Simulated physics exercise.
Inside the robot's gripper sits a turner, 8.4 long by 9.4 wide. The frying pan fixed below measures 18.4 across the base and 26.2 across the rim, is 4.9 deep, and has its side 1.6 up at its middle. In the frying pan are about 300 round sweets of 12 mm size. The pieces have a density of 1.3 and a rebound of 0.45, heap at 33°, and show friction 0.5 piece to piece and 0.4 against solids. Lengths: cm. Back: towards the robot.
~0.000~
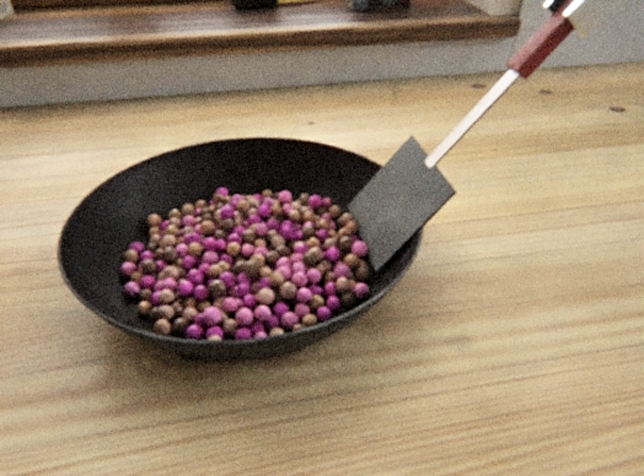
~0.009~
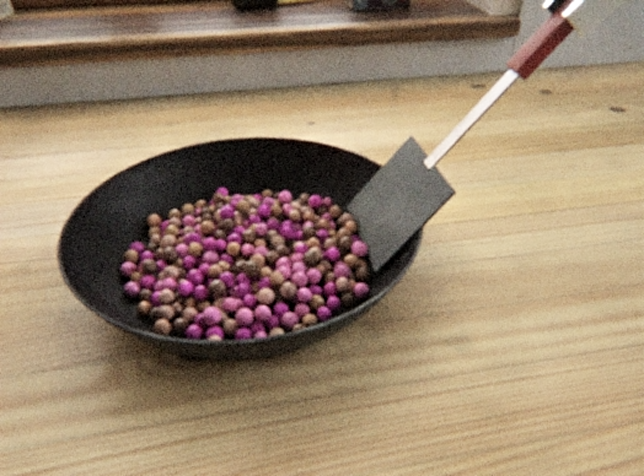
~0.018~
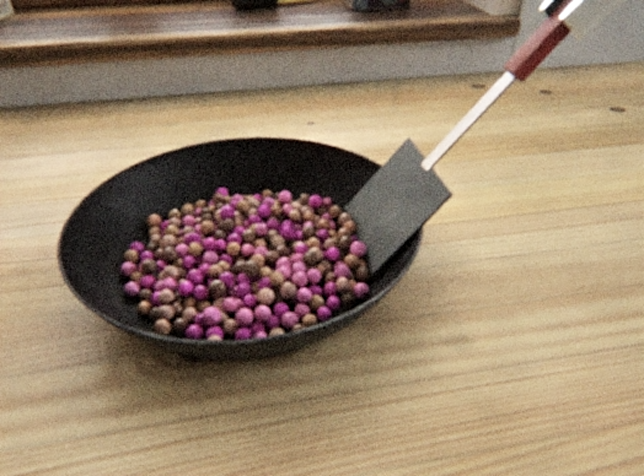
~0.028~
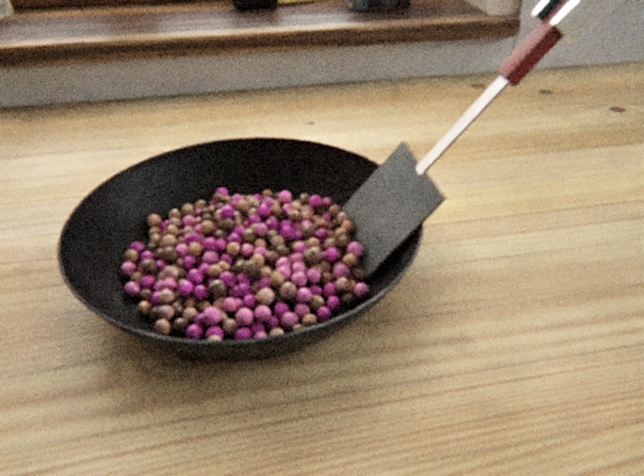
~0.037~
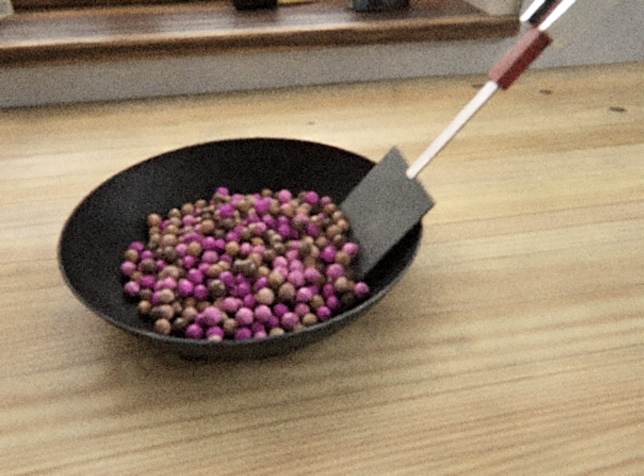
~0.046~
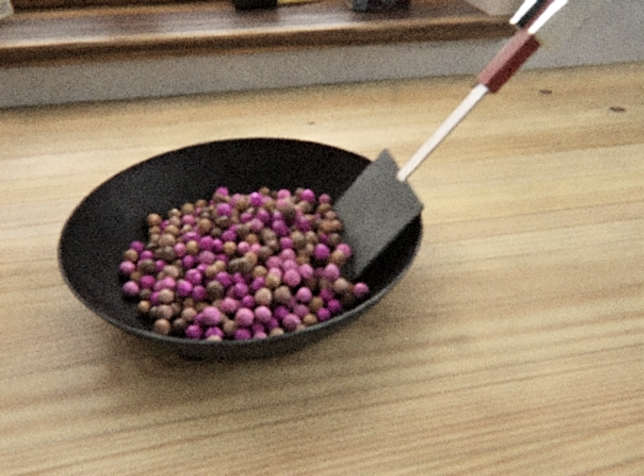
A pale wooden countertop is seen from slightly above, with a darker wooden ledge and grey wall behind, and the view stays still. A black frying pan at left holds a heap of round pink, purple and brown sweets, with a gripper-held grey turner at its right side. The turner slides slowly left and slightly down against the heap, nudging the nearest sweets a little while the pan stays put.
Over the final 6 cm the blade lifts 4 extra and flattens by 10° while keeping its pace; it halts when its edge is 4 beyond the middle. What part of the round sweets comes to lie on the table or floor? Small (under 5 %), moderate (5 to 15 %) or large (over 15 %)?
Small.
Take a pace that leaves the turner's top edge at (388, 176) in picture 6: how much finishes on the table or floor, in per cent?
Share: Roughly 10 %.
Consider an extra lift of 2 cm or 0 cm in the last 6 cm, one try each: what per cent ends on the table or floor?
I'd say close to 0 percent for the first and close to 0 percent for the second.
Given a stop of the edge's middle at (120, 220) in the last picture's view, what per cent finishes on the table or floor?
Some 20 per cent.
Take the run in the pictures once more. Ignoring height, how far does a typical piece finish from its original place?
It comes out at about 3 cm.
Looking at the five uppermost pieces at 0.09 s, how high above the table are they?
They are near 5 cm up.
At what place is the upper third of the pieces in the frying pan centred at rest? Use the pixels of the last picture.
I'd say around pixel (156, 247).
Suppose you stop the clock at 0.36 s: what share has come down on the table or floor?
Around 0 %.
By 0.09 s, sloping 50°, highest piece 8 above the table; 300 in the frying pan.
By 0.13 s, sloping 46°, highest piece 10 above the table; 299 in the frying pan, 1 on the blade or in flight.
By 0.36 s, sloping 40°, highest piece 5 above the table; 295 in the frying pan, 3 on the table or floor, 2 on the blade or in flight.
By 1.41 s, sloping 40°, highest piece 4 above the table; 295 in the frying pan, 5 on the table or floor.
Final count, 295 in the frying pan, 5 on the table or floor. That is 2 % on the table or floor.
